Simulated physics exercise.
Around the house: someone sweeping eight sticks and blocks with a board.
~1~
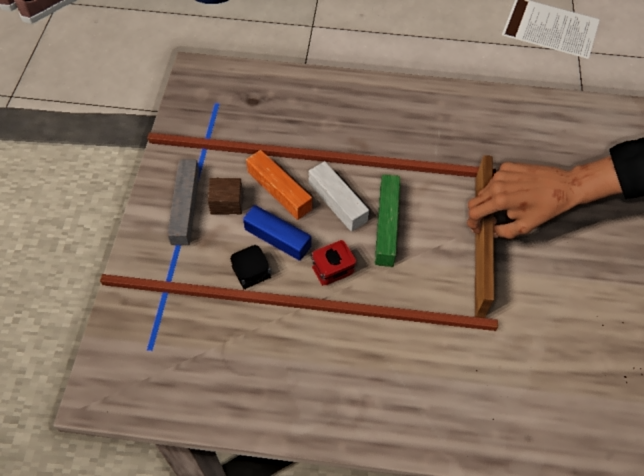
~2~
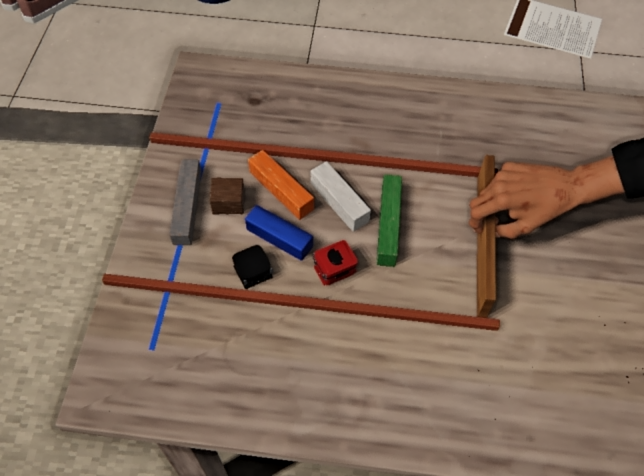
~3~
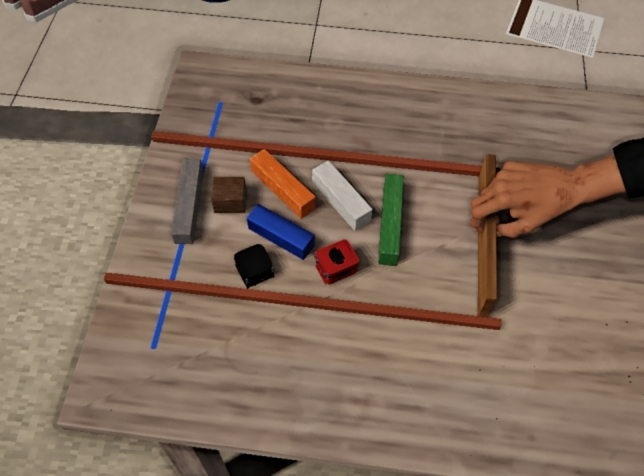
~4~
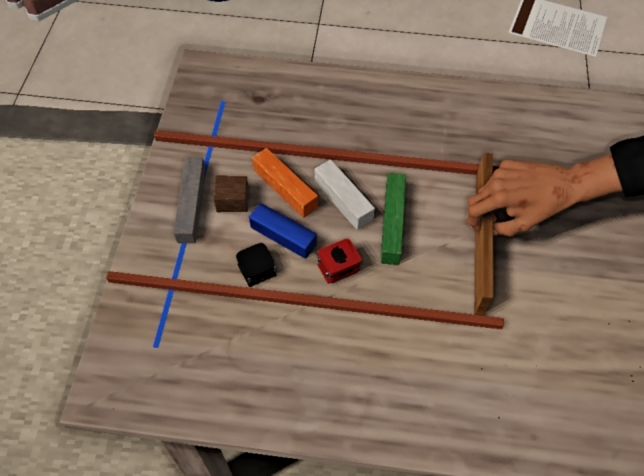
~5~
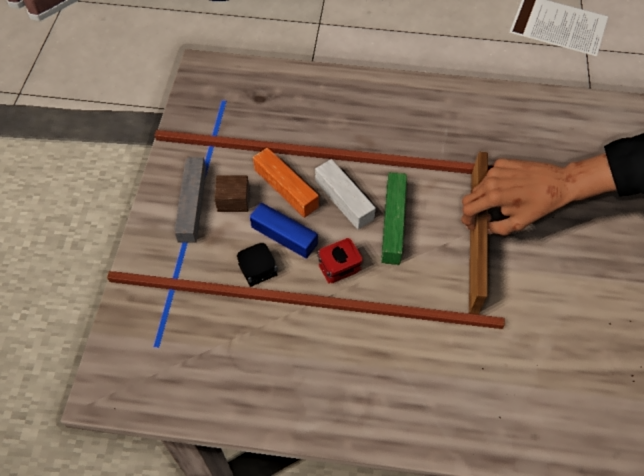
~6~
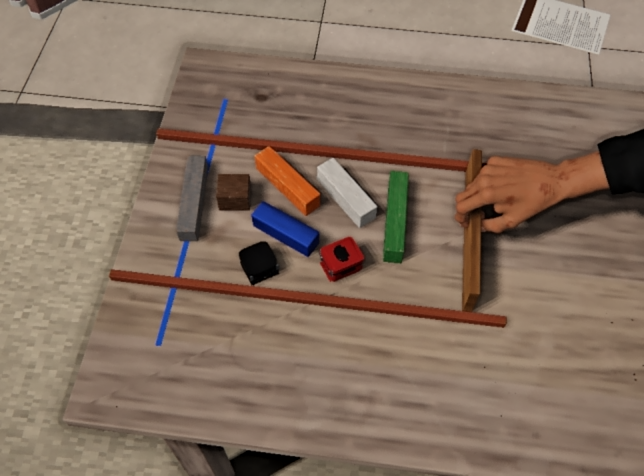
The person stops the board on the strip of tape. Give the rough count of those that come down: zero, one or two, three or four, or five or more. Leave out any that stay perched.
The number that fall off is one or two.
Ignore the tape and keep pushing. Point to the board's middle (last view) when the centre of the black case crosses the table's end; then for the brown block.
Its middle is around (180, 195) and around (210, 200).
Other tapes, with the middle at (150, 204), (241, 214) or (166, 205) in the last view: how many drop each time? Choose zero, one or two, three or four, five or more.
In that order: At least five; not one; at least five.
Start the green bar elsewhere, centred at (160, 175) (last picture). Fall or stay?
From there it drops off.
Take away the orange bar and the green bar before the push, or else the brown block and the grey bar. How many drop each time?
The counts: 0 and 0.
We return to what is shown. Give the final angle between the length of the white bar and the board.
Roughly 0° out of line.
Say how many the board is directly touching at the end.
The number is 2.
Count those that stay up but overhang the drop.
The number is 2.
A little later, none off yet; grey bar at rest near (193, 197); brown block at rest near (234, 192); black case at rest near (259, 263).
Next, none off yet; grey bar at rest near (193, 197); brown block shifted a little near (223, 187); black case shifted a little near (246, 262).
Later still, none off yet; grey bar shifted a little near (142, 201); brown block shifted well along near (167, 177); black case shifted well along near (171, 256).
When it is over, the number that fall off is one or two; down, brown block and grey bar.
